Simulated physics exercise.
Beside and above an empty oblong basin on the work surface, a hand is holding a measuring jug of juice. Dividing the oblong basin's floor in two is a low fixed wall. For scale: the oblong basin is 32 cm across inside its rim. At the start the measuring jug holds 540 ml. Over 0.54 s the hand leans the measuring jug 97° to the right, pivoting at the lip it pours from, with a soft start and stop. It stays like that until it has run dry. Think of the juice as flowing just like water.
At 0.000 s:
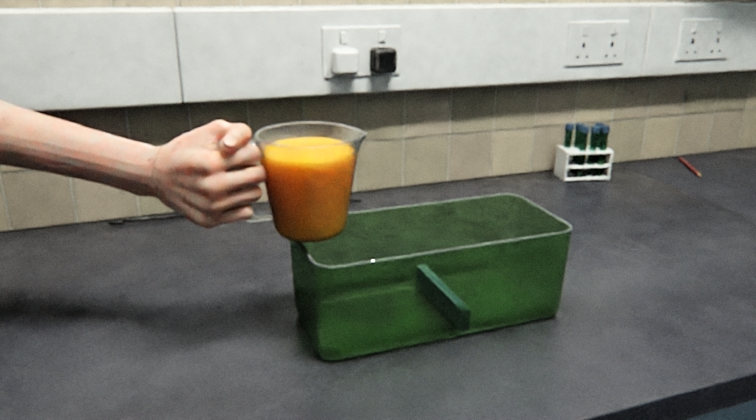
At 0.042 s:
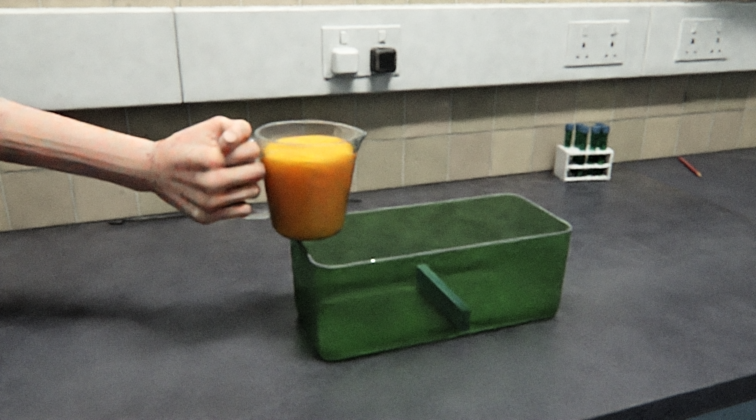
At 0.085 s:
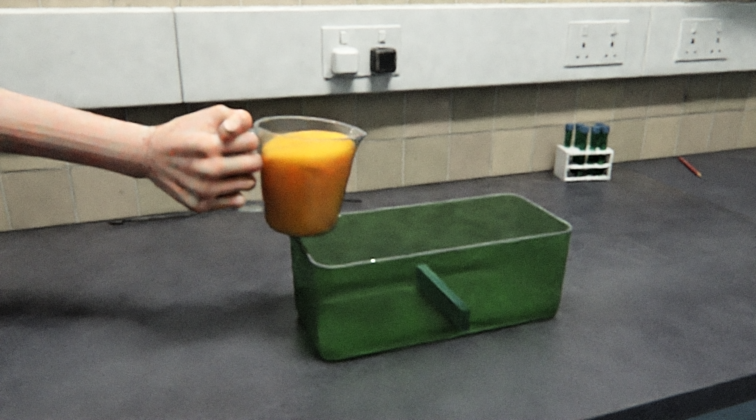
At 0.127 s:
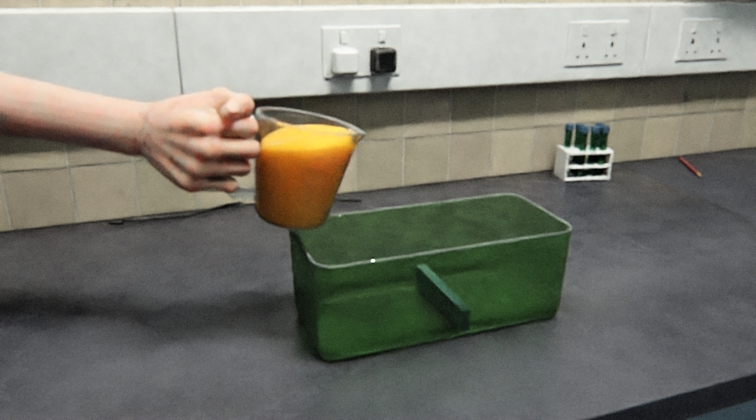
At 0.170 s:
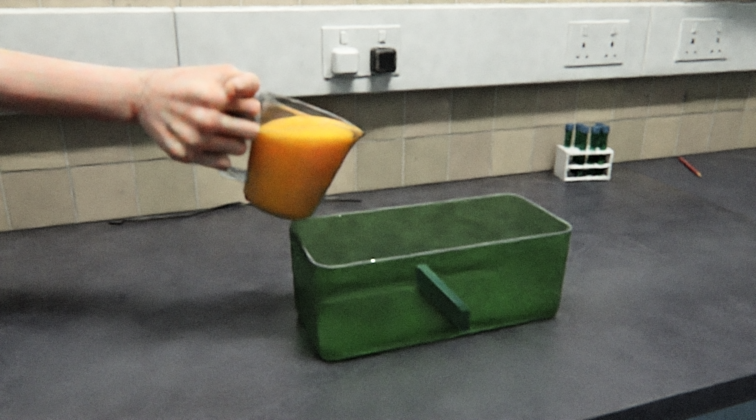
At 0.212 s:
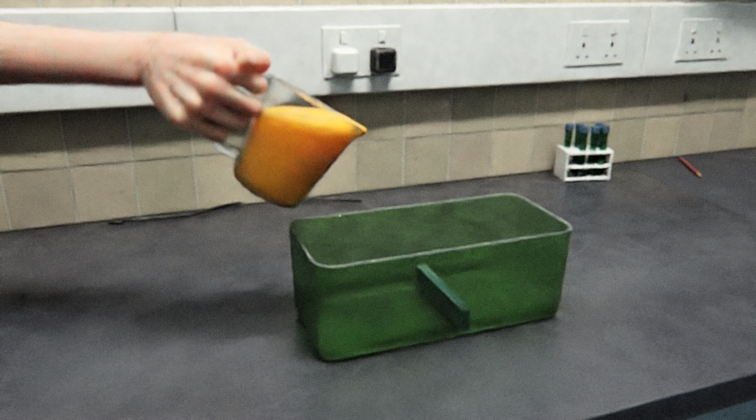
A hand holding a clear jug of orange juice steadily tilting it to the right above an empty green oblong basin.
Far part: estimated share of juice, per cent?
60 per cent.
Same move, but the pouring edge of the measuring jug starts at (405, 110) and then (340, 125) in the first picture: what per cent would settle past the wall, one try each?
About 70 %, then about 20 %.
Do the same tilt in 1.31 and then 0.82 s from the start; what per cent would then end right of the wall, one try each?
50 and 65 %.
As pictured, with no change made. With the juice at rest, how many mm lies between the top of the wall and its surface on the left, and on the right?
Near 22 mm for the left and near 10 mm for the right.
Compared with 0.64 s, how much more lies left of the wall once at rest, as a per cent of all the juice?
Near 18 percent, more or less.
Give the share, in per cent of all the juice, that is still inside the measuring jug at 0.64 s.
Close to 12 in a hundred.
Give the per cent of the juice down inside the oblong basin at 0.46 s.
Around 4 percent.
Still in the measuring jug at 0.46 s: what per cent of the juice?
Close to 62 percent of the liquid remains at that time.
By 0.46 s the tilt is 92° and 62 per cent is still to pour, 4 is left of the wall and 0 right of it.
By 0.64 s the tilt is 97° and 13 per cent is still to pour, 16 is left of the wall and 38 right of it.
By 0.83 s the tilt is 97° and 2 per cent is still to pour, 19 is left of the wall and 64 right of it.
By 1.04 s the tilt is 97° and 0 per cent is still to pour, 32 is left of the wall and 62 right of it.
At rest 35 per cent lies left of the wall, 60 right of it and 5 outside.
